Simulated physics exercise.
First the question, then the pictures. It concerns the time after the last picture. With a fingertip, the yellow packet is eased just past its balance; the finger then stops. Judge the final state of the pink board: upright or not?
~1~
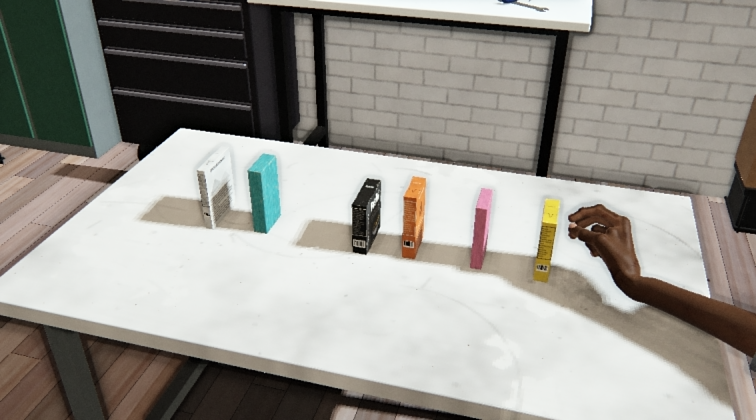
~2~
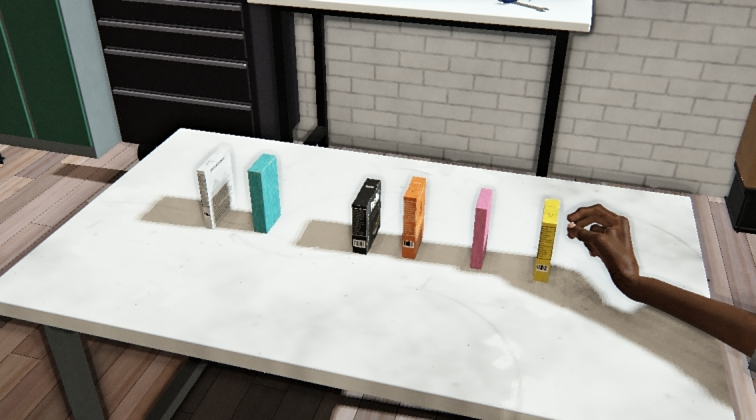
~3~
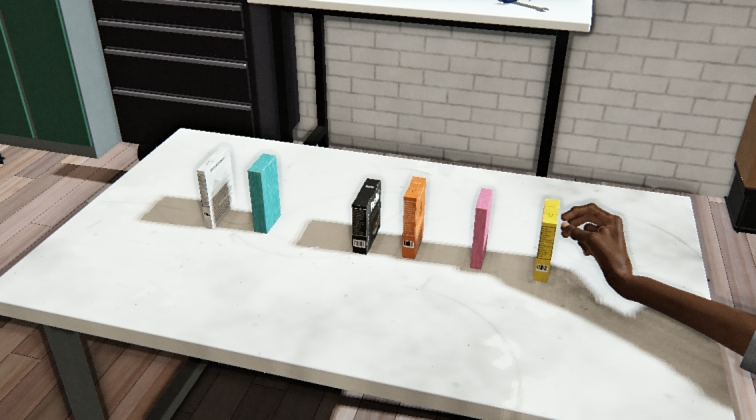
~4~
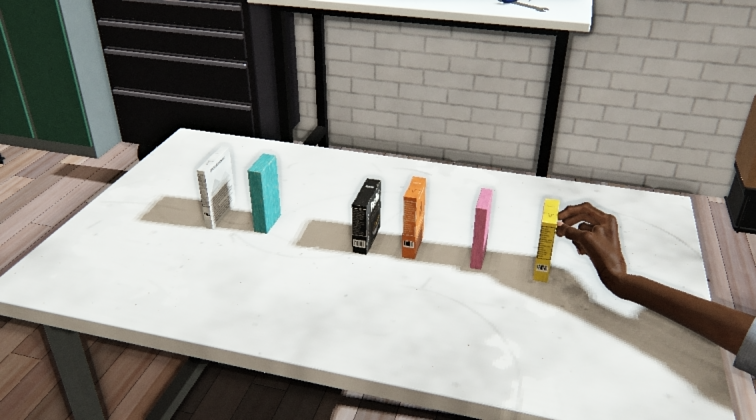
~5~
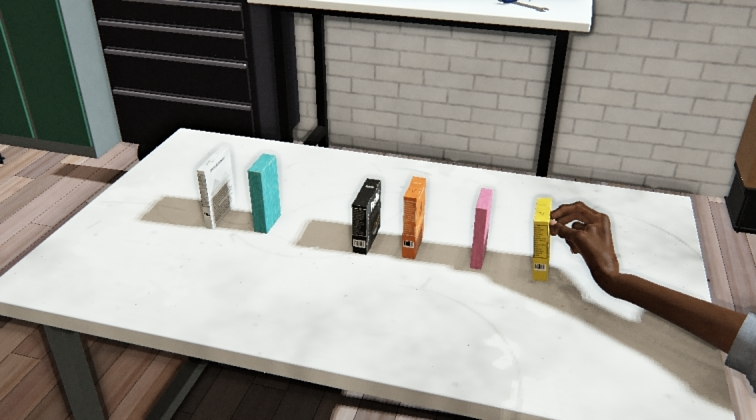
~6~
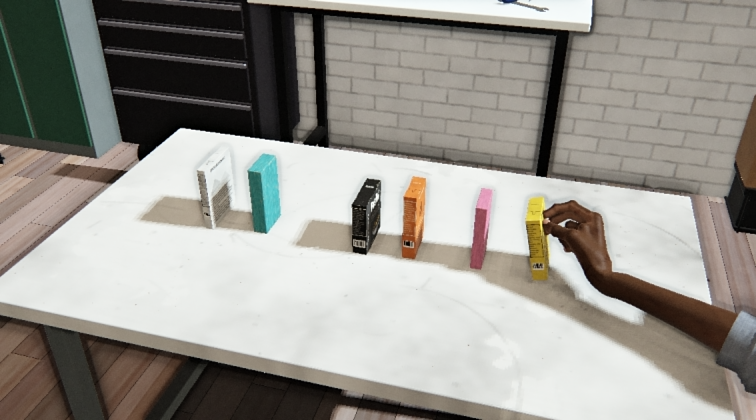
It goes down.
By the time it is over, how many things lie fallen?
4.
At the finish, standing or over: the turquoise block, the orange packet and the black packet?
At the end the turquoise block is standing, the orange packet has fallen, and the black packet has fallen.
Then, 0.50 s after the last picture, yellow packet 81° over; pink board tipped 73° from how it was near (441, 239); orange packet tipped 27° from how it was.
Then, 0.80 s after the last picture, yellow packet 90° over; pink board on its side near (440, 247); orange packet tipped 66° from how it was; black packet tipped 68° from how it was.
At rest, tipped over on the table, black packet, orange packet and pink board; turquoise block in place. Seen from the same camera at the end, pink board near (440, 247).
